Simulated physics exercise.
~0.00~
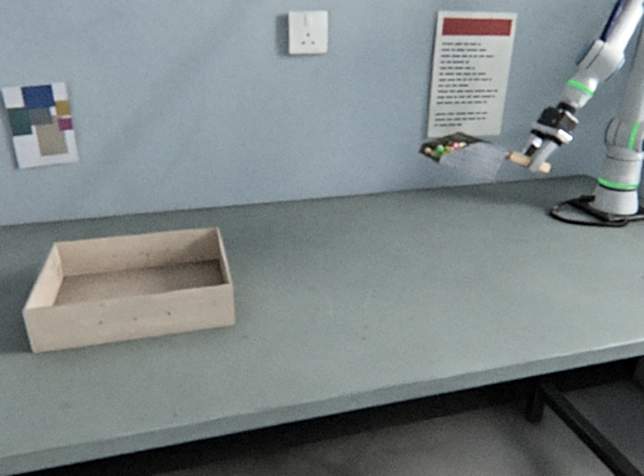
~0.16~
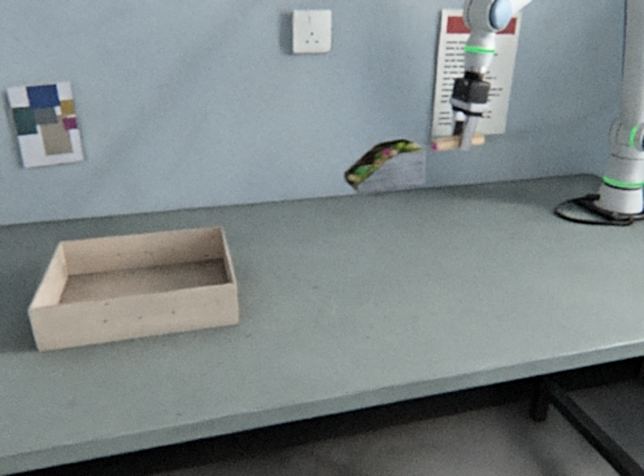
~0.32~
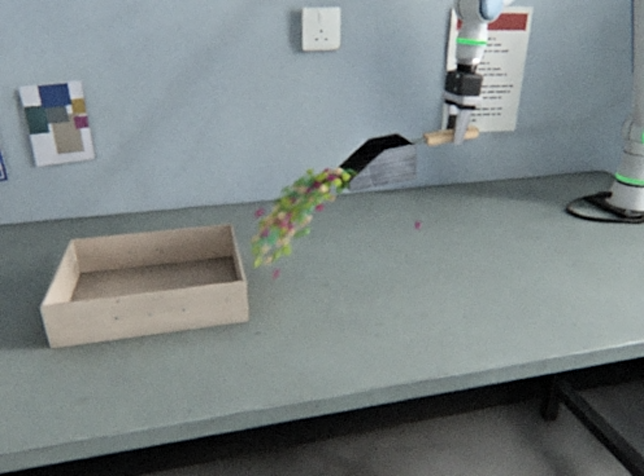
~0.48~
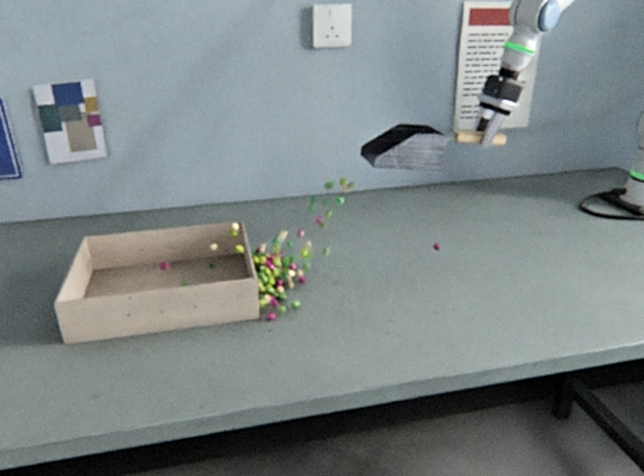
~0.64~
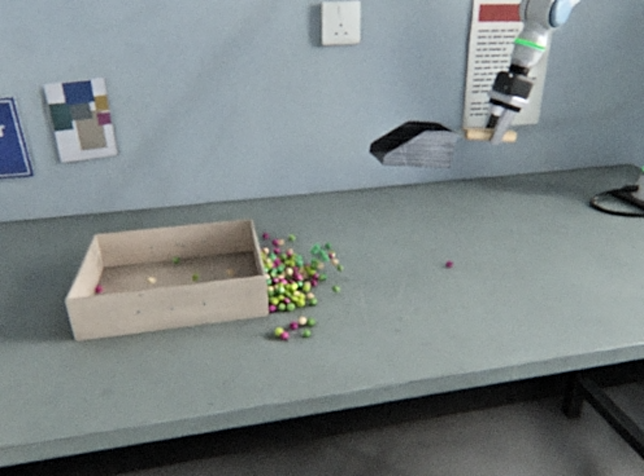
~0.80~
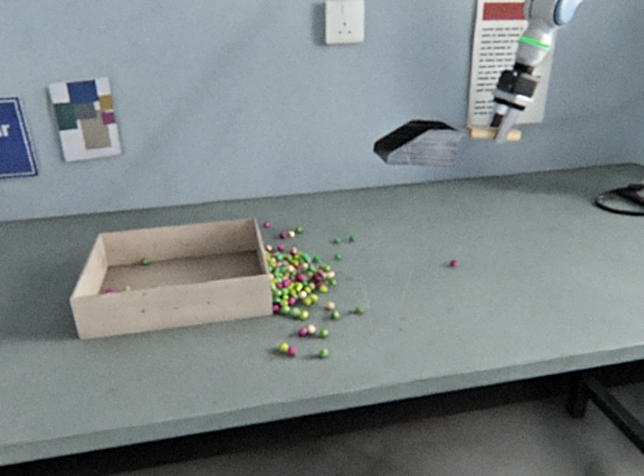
A robot arm holds a scoop heaped with small round sweets in green, pink and yellow above a grey-green table, to the right of an open wooden box. The arm swings the scoop left toward the box and tips it forward. The sweets fly off the front in a long stream, leaving the scoop almost bare as it draws back and levels. Most drop short, striking the table beside the box's right wall, while a few land inside. They spread and settle in a loose pile against the box, with one stray farther right, and the emptied scoop hangs still.
